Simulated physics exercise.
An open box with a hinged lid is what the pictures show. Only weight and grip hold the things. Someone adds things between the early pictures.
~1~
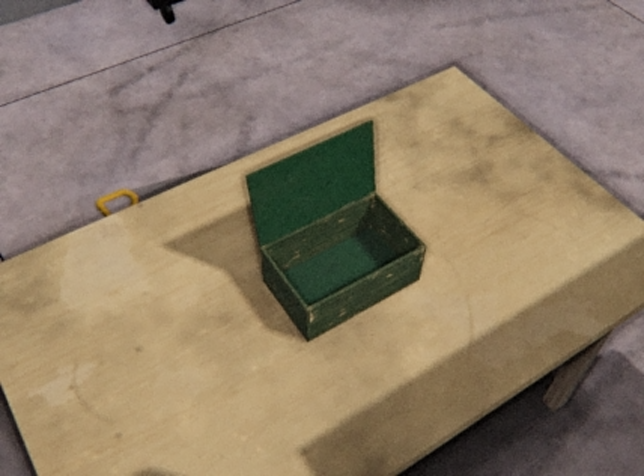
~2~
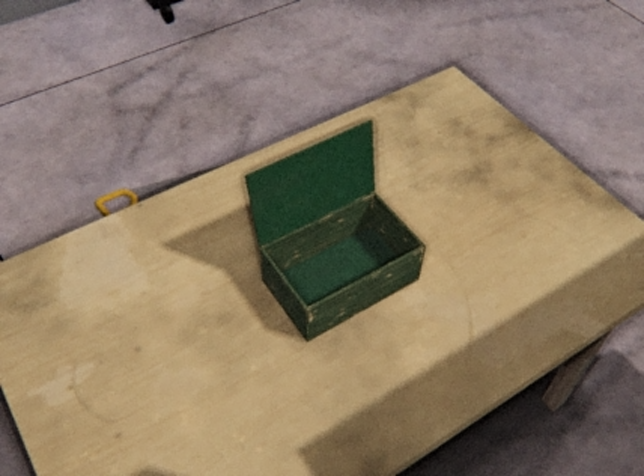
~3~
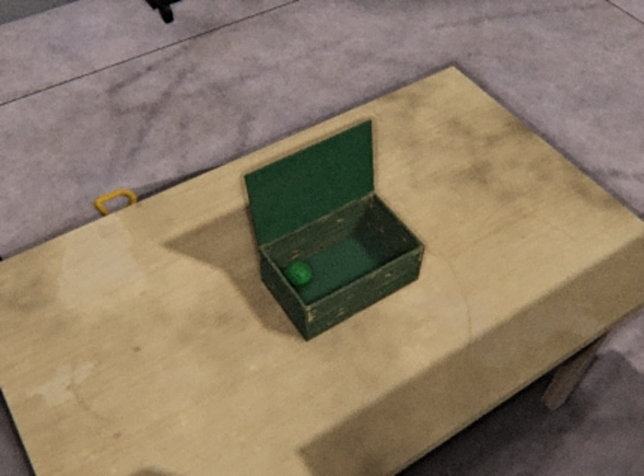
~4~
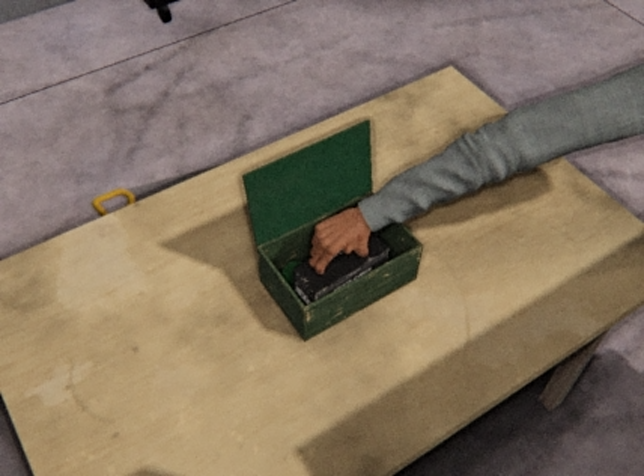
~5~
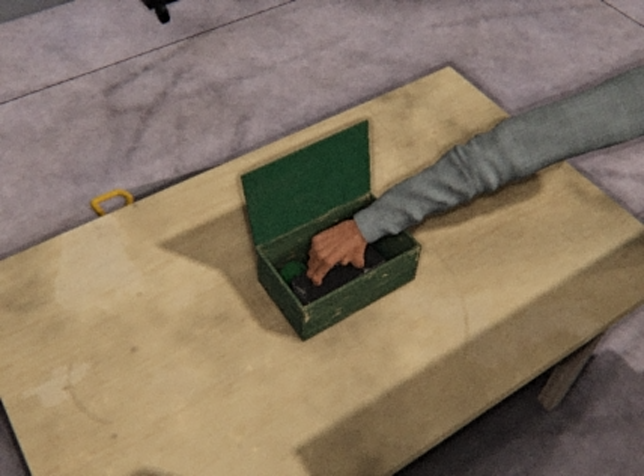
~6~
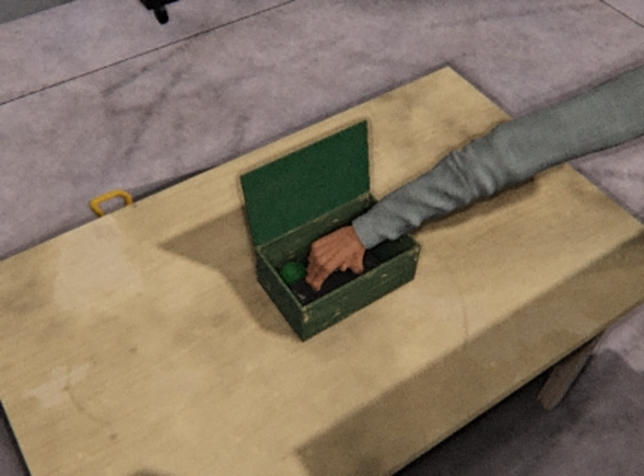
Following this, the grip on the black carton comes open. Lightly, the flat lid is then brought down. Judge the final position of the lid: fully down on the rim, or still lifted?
Comes to rest closed.
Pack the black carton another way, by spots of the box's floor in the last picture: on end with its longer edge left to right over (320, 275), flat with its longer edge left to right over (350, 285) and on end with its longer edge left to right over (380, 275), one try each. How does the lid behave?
With the first placement it drops into place; with the second it drops into place; with the third it can't come down.
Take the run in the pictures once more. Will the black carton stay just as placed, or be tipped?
Result: It remains as it was set.
Then, 1.30 s on from there, lid 80° above the rim.
Then, 1.70 s on from there, lid 45° above the rim.
Then, 1.90 s on from there, lid 18° above the rim.
In the end, lid shut; both unmoved. At the end, from the last picture's camera, black carton near (337, 285).
